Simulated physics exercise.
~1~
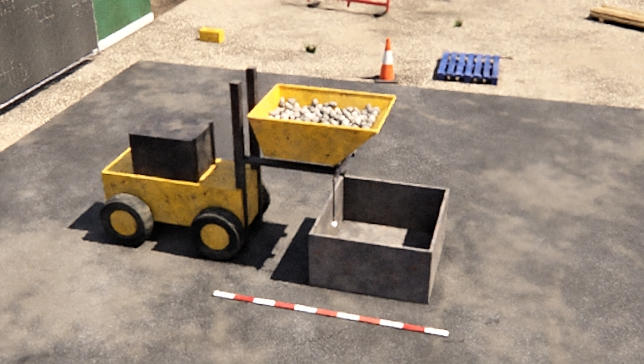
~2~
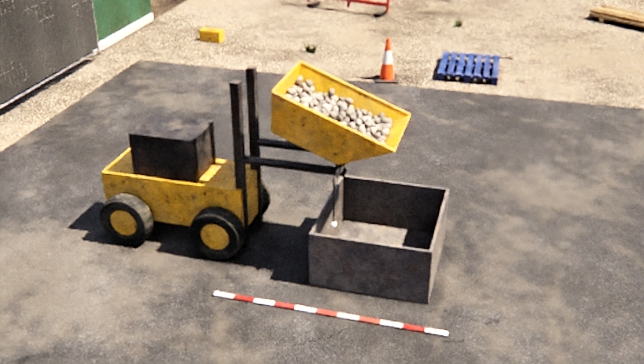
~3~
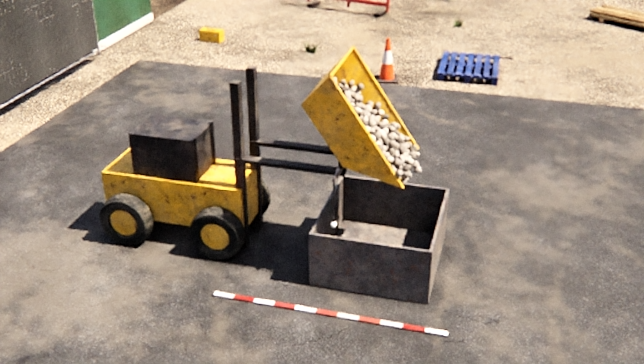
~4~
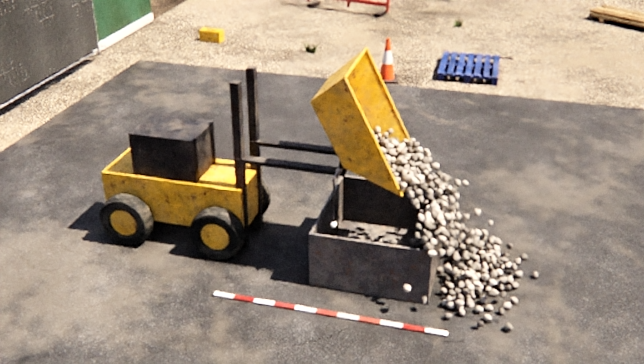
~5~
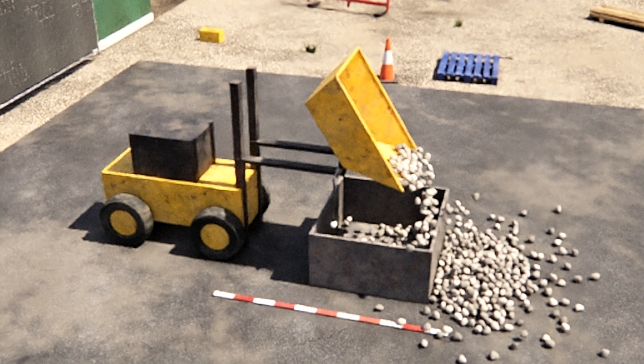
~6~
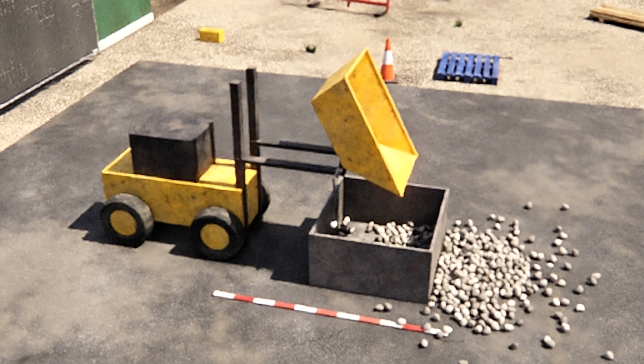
A yellow forklift tipped its raised skip forward and poured pale round stones toward a grey bin, jerking the skip to shake out the last ones. Some landed in the bin, but more ended up scattered on the ground to its right.
